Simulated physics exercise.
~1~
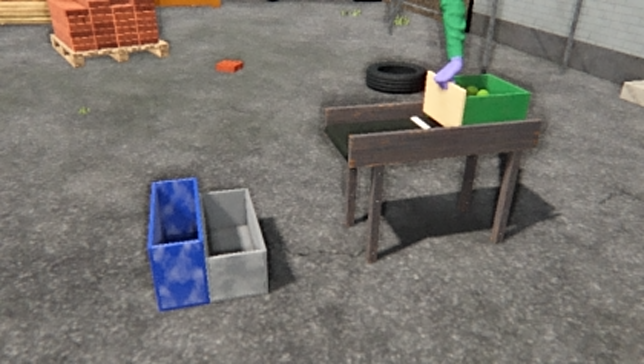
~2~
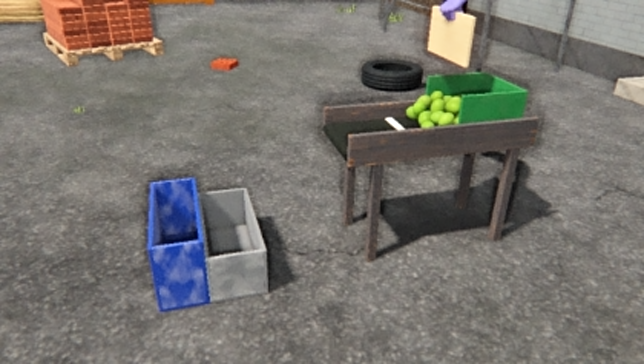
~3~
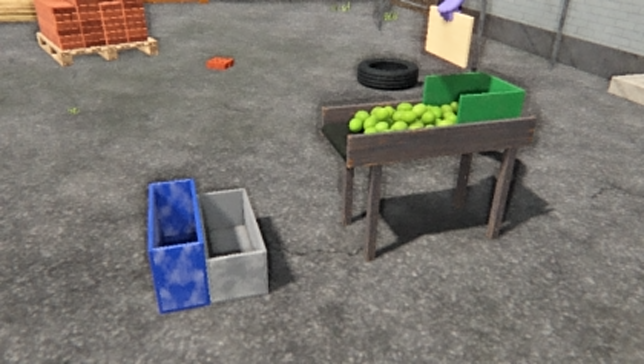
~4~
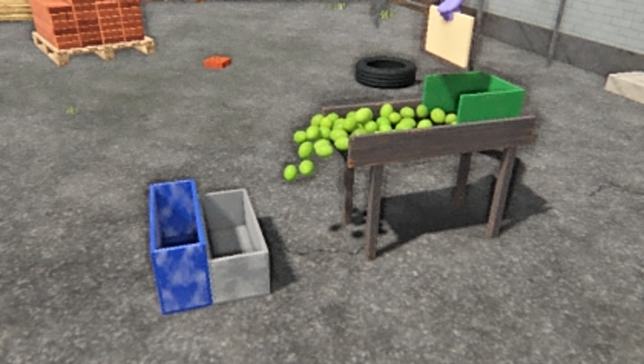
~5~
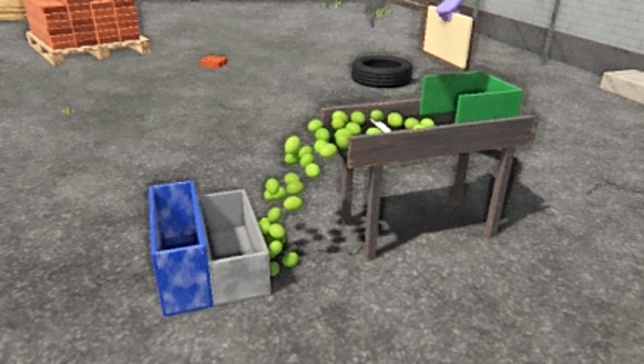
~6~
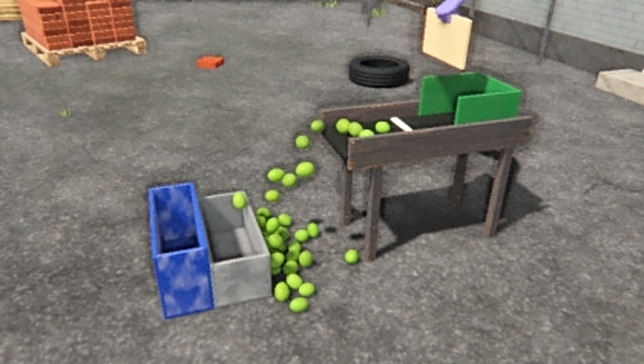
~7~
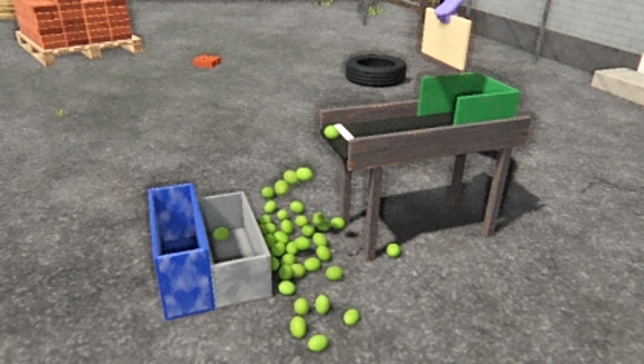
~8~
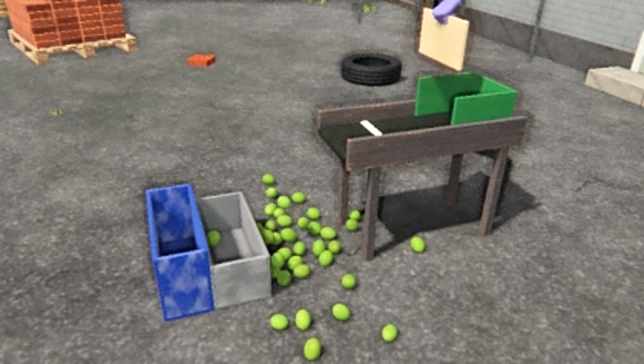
The clip opens on a paved yard where a purple-gloved hand holds a pale board against a green pen on a dark, wooden-sided conveyor, with a grey bin and a blue tub on the ground to the left. The hand lifts the board, and bright green limes spill out and ride the belt leftward. They pour off the end in a loose stream, mostly dropping just short of the grey bin. As the belt empties, the limes pile up and roll outward across the ground. A single lime rests in the grey bin, the blue tub stays empty, and the rest lie scattered.
